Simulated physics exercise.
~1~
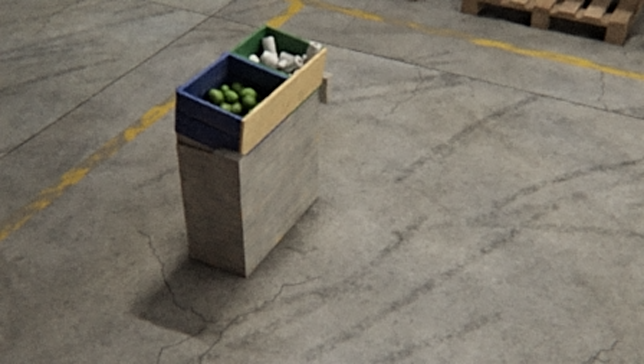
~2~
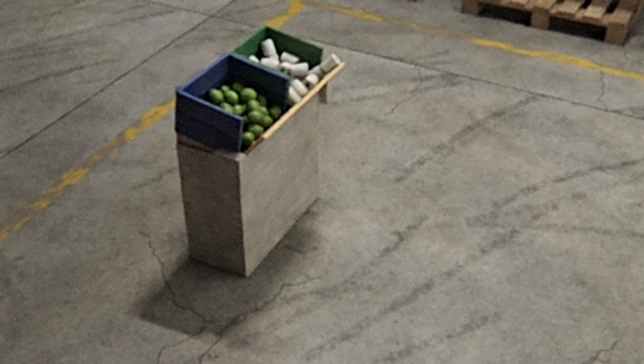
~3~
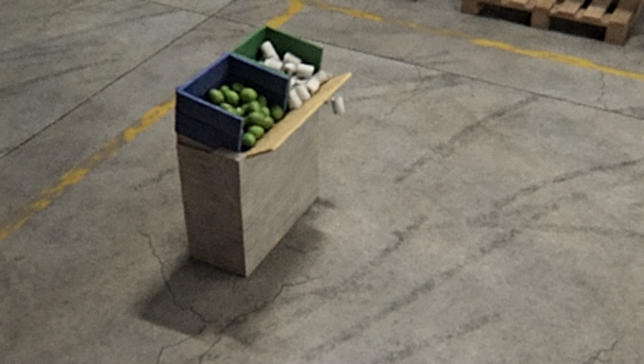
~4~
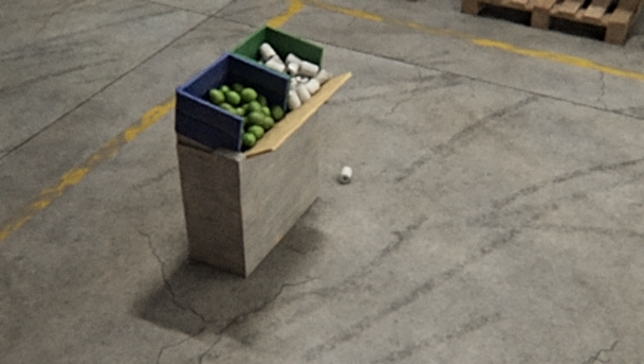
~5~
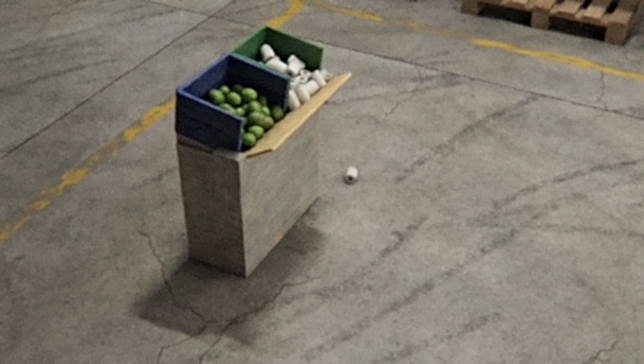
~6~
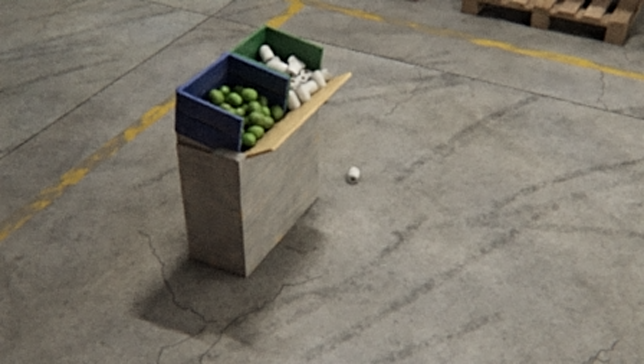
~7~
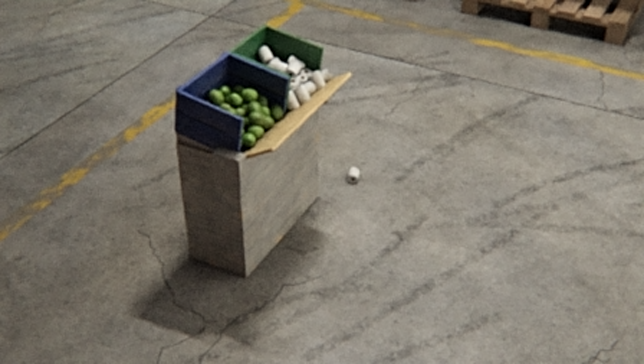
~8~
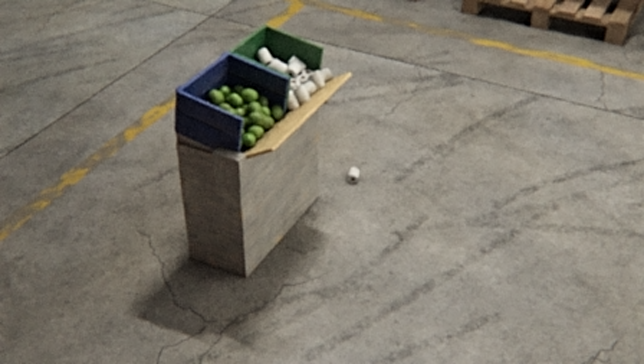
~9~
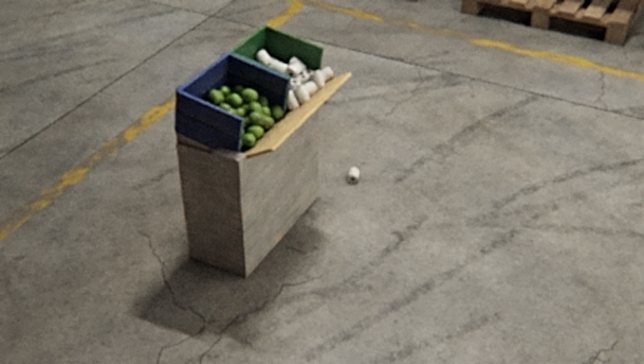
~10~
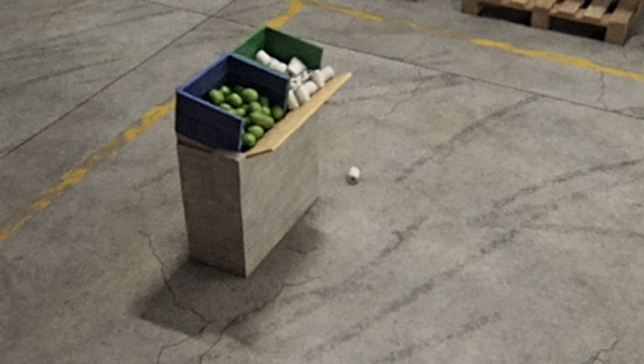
The video shows a blue chute of green fruit and a green chute of white paper rolls on a grey block as their shared front flap tips down; the contents slide forward, and one roll drops to the concrete floor and rests there while the others stay in.
